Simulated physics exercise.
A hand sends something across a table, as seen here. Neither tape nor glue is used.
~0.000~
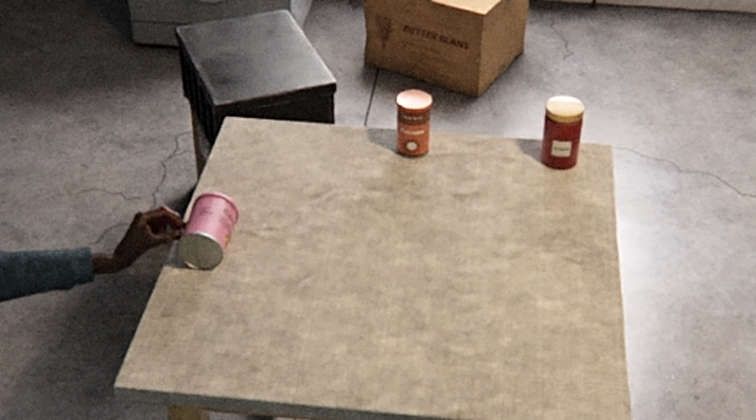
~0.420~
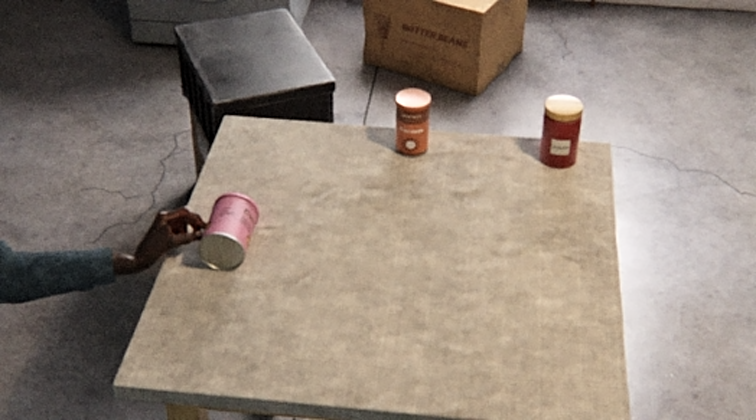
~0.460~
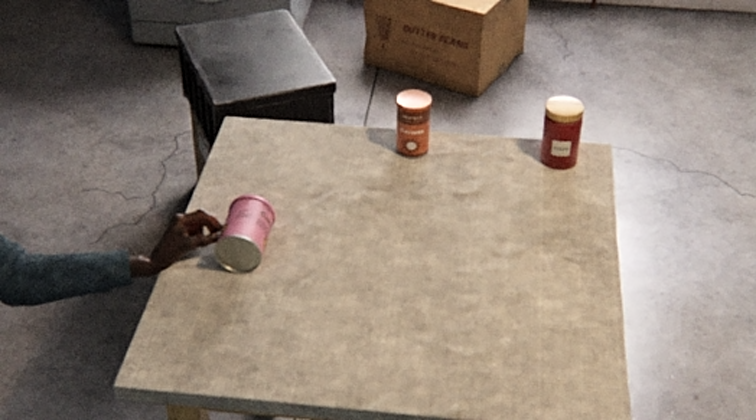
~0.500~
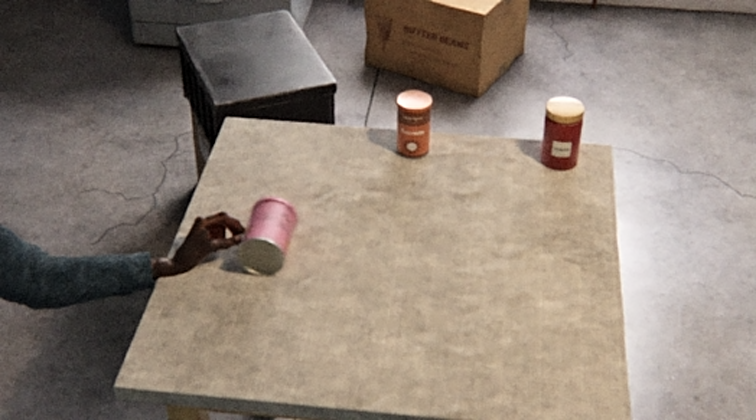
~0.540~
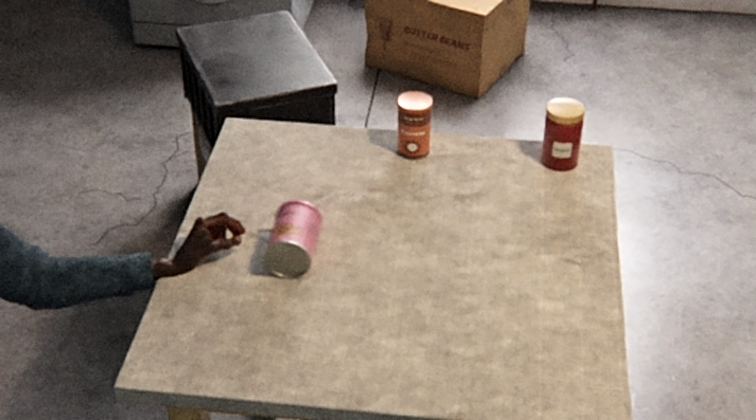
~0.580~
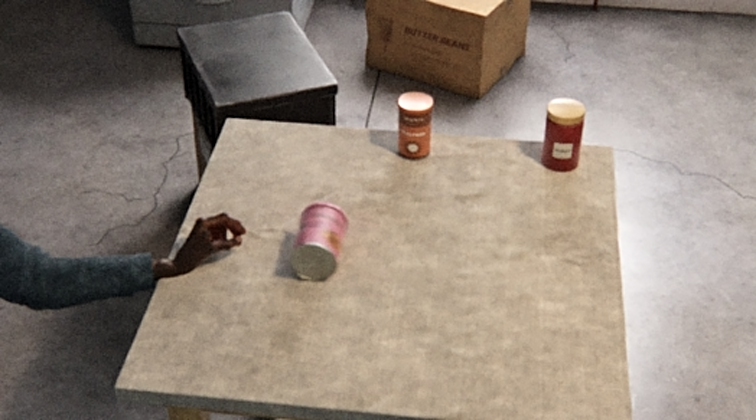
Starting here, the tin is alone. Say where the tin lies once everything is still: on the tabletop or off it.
Seems to me it makes it past the edge.
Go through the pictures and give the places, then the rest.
In the first picture, under the hand; pink tin (208, 231).
In the second picture, under the hand; pink tin (229, 231).
In the third picture, under the hand; pink tin (245, 234).
In the fourth picture, pink tin (268, 236).
In the fifth picture, pink tin (294, 239) displaced a little.
In the sixth picture, pink tin (319, 241) displaced about its own width.
Around 0.78 s, pink tin displaced well along near (439, 251).
Around 1.18 s, pink tin now off the table.
Around 1.48 s, things are still on the move.
Finally (1.7 s), off the table, pink tin.
